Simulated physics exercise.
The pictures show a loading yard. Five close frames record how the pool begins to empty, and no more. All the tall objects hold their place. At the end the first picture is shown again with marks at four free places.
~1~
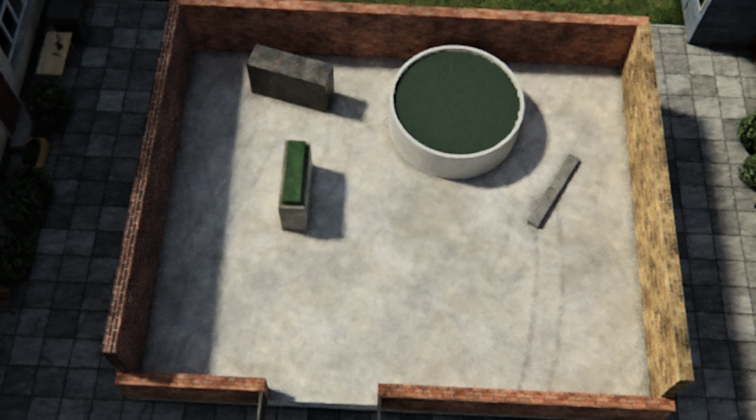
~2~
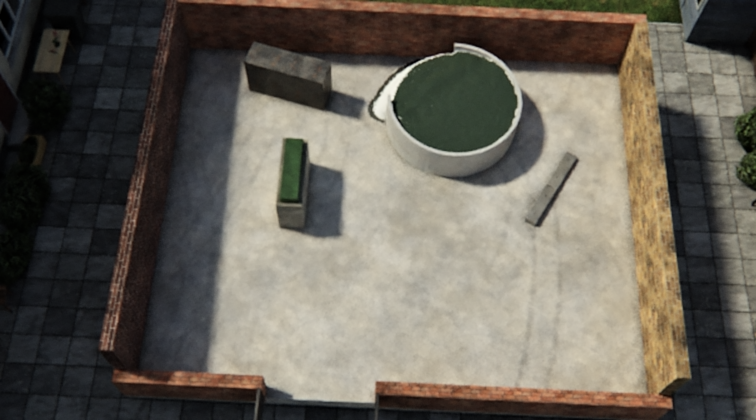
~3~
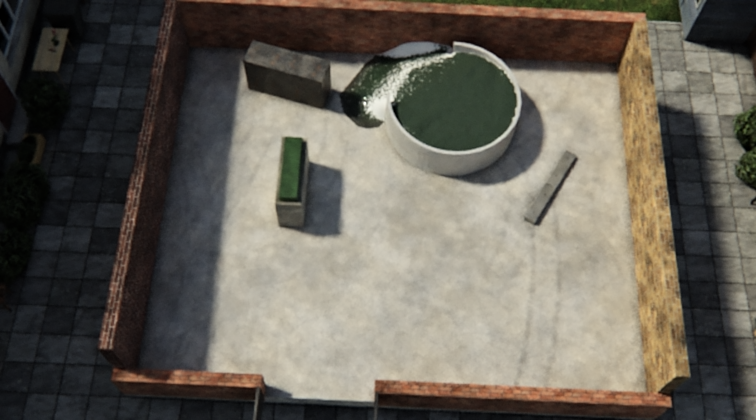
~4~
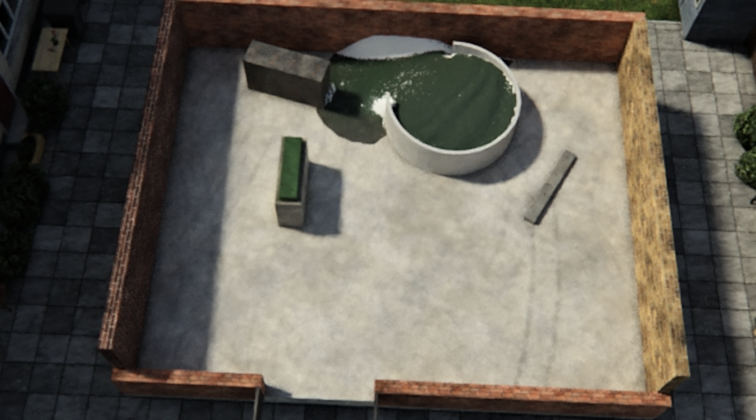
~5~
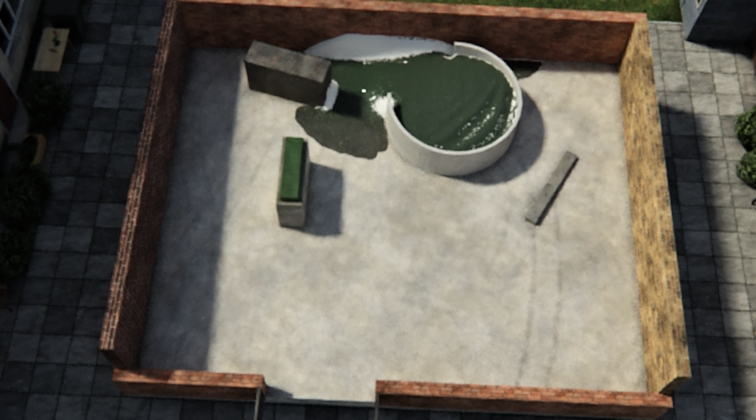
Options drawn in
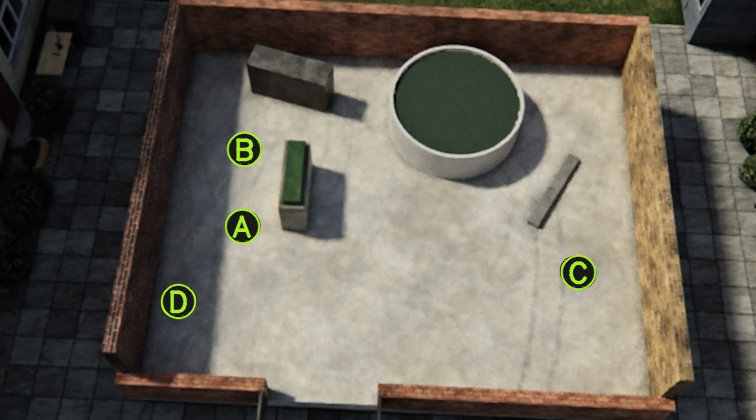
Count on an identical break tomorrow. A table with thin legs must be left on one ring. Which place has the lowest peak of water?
It is C.
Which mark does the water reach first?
That would be B.
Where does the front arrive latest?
The answer is C.
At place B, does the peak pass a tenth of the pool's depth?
Yes, it does.
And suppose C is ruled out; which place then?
A.
In lime, A at (242, 226); B at (244, 149); C at (578, 272); D at (178, 301).
If A is chosen, the water peaks at about 10 % of the depth that stood in the pool.
If B is chosen, the water peaks at about 23 % of the depth that stood in the pool.
If C is chosen, the water peaks at about 3 % of the depth that stood in the pool.
If D is chosen, the water peaks at about 23 % of the depth that stood in the pool.
